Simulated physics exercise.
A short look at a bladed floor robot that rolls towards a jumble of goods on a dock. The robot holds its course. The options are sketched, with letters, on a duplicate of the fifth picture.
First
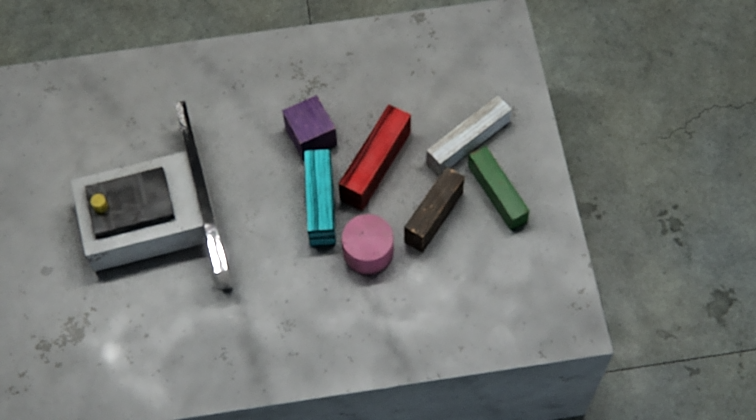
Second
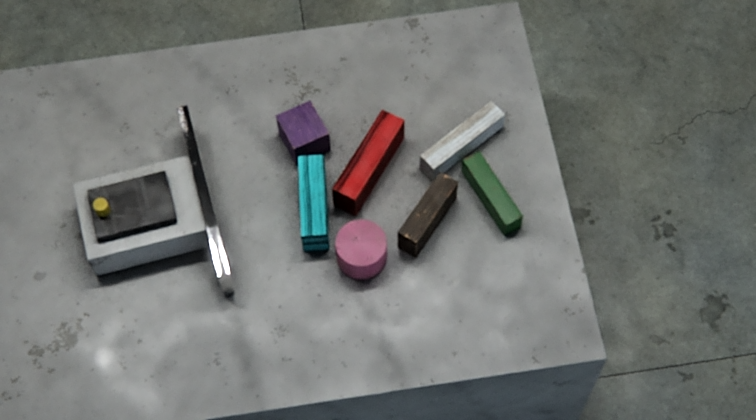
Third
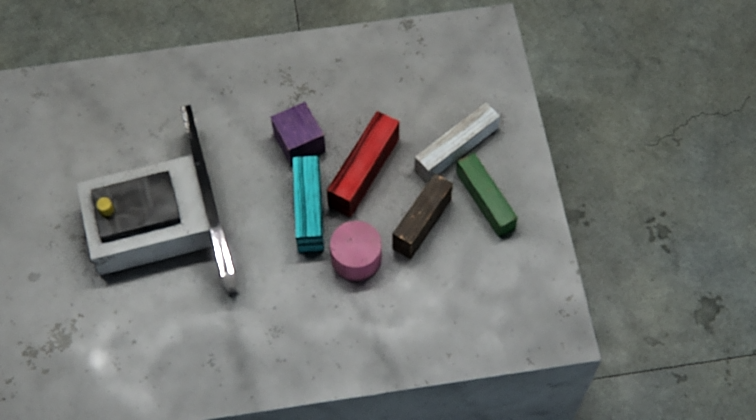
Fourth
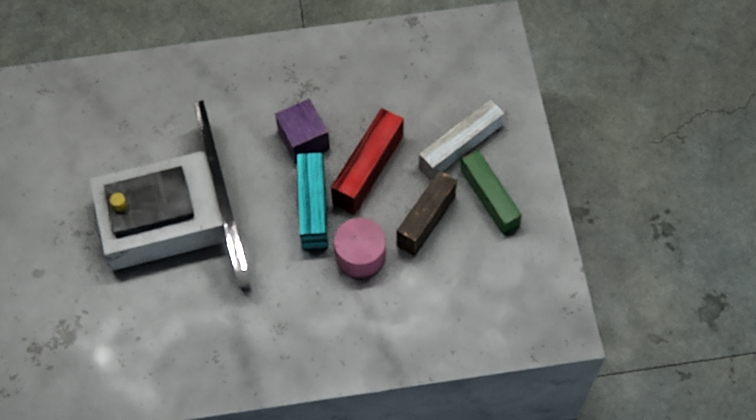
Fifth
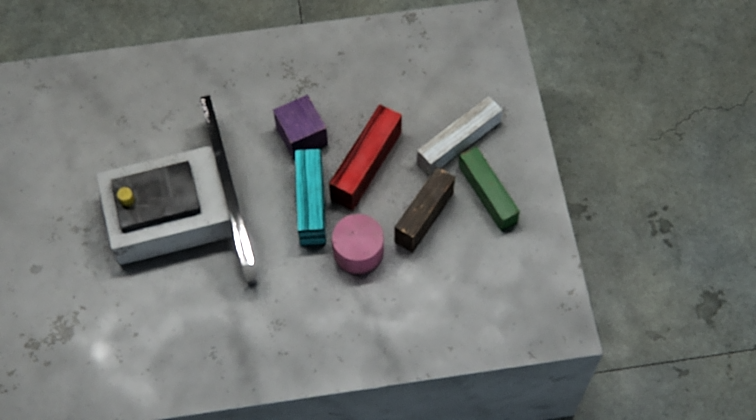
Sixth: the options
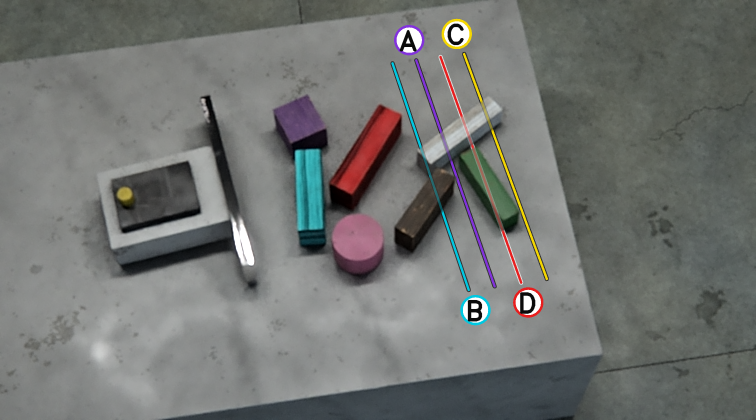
In the video, a small wheeled machine with a long upright blade on its right side creeps slightly rightward across a grey surface toward a motionless cluster of coloured blocks and a pink cylinder, leaving a gap between them.
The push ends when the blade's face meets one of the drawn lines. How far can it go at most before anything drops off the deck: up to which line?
At A, and not beyond.
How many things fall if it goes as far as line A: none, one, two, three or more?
By then, none.
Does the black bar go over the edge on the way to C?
Yes.
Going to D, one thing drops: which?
The green bar goes over.
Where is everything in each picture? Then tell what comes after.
Robot (136, 200); turquoise stick (320, 198); black bar (434, 210), in the first frame.
Robot (138, 204); red stick (369, 162), in the second frame.
Robot (141, 203); pink canister (356, 251), in the third frame.
Robot (155, 199); turquoise stick (312, 201), in the fourth frame.
Robot (162, 193); white stick (460, 136); red stick (366, 157); purple crate (300, 127), in the fifth frame.
On the marked copy, A at (454, 168); B at (429, 171); C at (504, 161); D at (479, 164).
Following A. Soon after the start, robot (245, 182); pink canister (370, 248); purple crate (320, 125).
Later, robot (328, 171); white stick (487, 125); green bar (496, 189).
In the end, robot (389, 162); green bar (550, 183); white stick (520, 110); nothing has fallen.
As for the rest, B is safe but short; C drops the black bar, white stick and green bar; D drops the green bar.
